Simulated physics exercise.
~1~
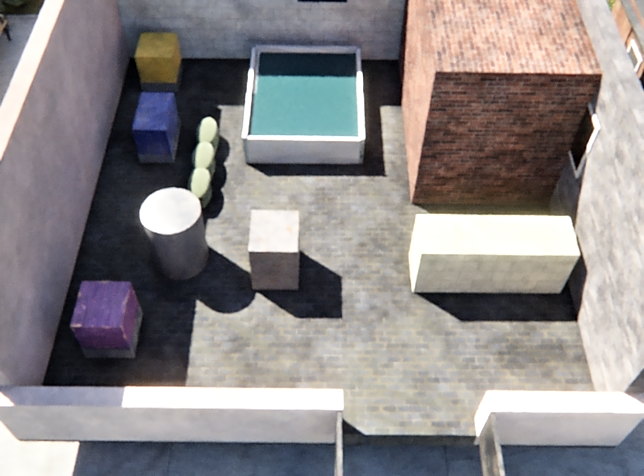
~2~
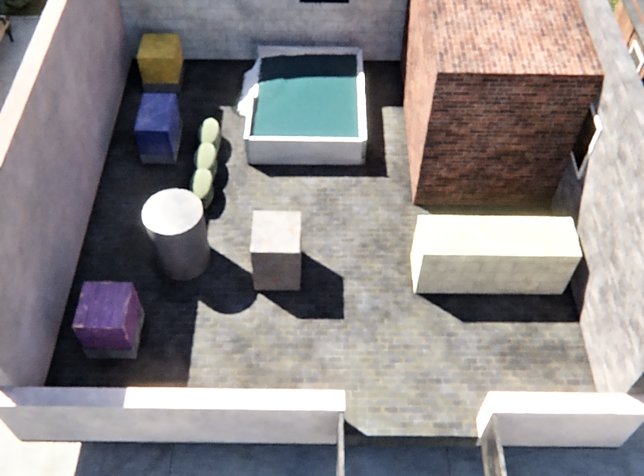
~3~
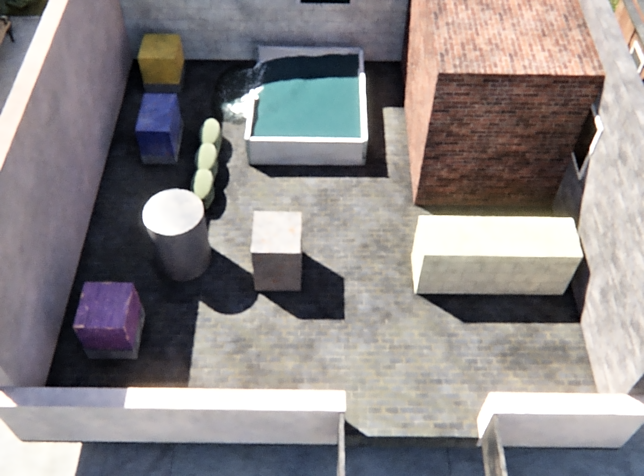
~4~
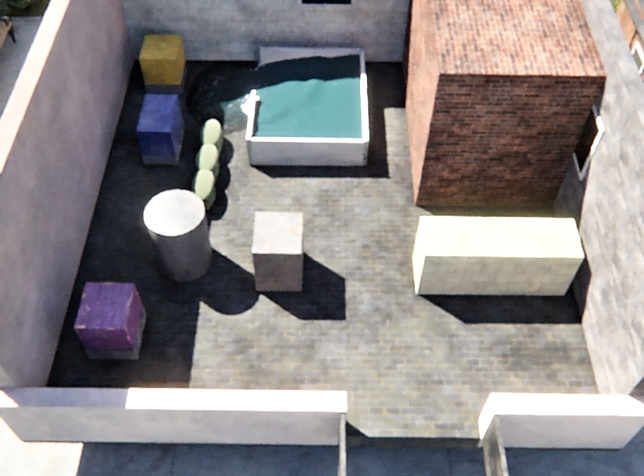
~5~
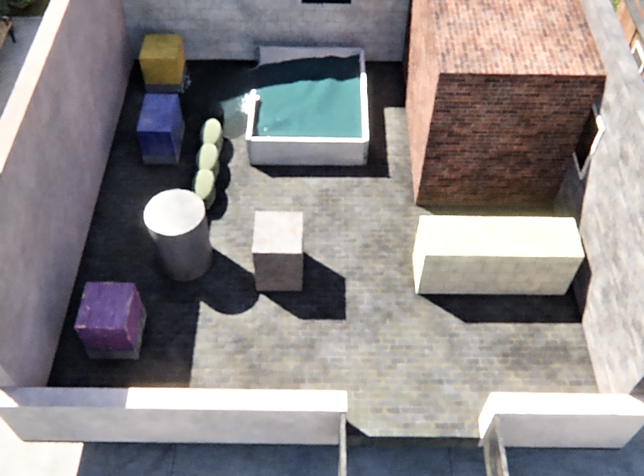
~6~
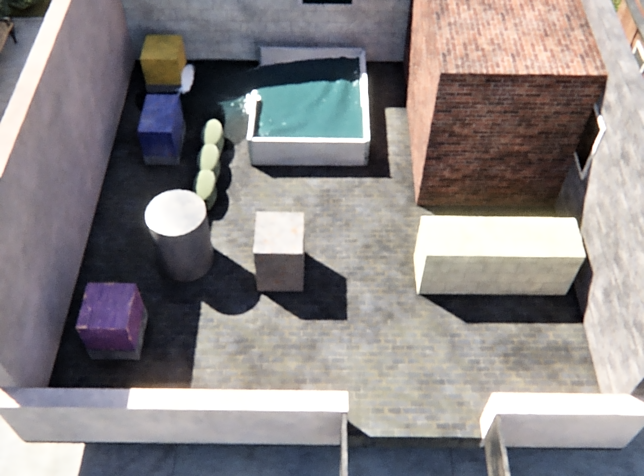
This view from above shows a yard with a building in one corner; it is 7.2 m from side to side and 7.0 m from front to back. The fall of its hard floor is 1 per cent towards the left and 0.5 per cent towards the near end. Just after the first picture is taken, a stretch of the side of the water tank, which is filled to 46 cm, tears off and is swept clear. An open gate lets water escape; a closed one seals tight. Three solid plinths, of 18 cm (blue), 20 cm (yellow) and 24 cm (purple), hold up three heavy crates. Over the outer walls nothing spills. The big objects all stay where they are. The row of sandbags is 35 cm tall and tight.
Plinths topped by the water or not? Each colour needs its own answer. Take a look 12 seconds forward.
Blue crate: Topped; yellow crate: Topped; purple crate: Not topped.
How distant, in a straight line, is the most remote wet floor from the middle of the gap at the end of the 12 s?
Roughly 7.6 metres out.
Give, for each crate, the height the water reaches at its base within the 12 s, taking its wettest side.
Max (cm) - blue: 30; yellow: 37; purple: 18.
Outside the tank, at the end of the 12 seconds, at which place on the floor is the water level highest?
Near (42, 415).
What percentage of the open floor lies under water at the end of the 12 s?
90 %.
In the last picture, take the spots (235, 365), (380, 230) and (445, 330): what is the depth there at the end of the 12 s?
Close to 7, 2 and 3 centimetres.
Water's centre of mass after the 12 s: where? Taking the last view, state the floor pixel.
It lies at roughly (255, 216) in pixels.
A moment later water covers 10 % of the floor and is deepest (36 cm) near (192, 73); blue plinth reached, yellow plinth reached, purple plinth not reached.
Soon after water covers 20 % of the floor and is deepest (34 cm) near (136, 60); blue plinth reached, yellow plinth reached, purple plinth not reached.
Next water covers 30 % of the floor and is deepest (29 cm) near (183, 120); blue plinth reached, yellow plinth reached, purple plinth reached.
Later on water covers 60 % of the floor and is deepest (16 cm) near (183, 120); blue plinth reached, yellow plinth reached, purple plinth reached.
At the end water covers 90 % of the floor and is deepest (12 cm) near (42, 415); highest at the blue plinth 30 cm, highest at the yellow plinth 37 cm, highest at the purple plinth 18 cm.
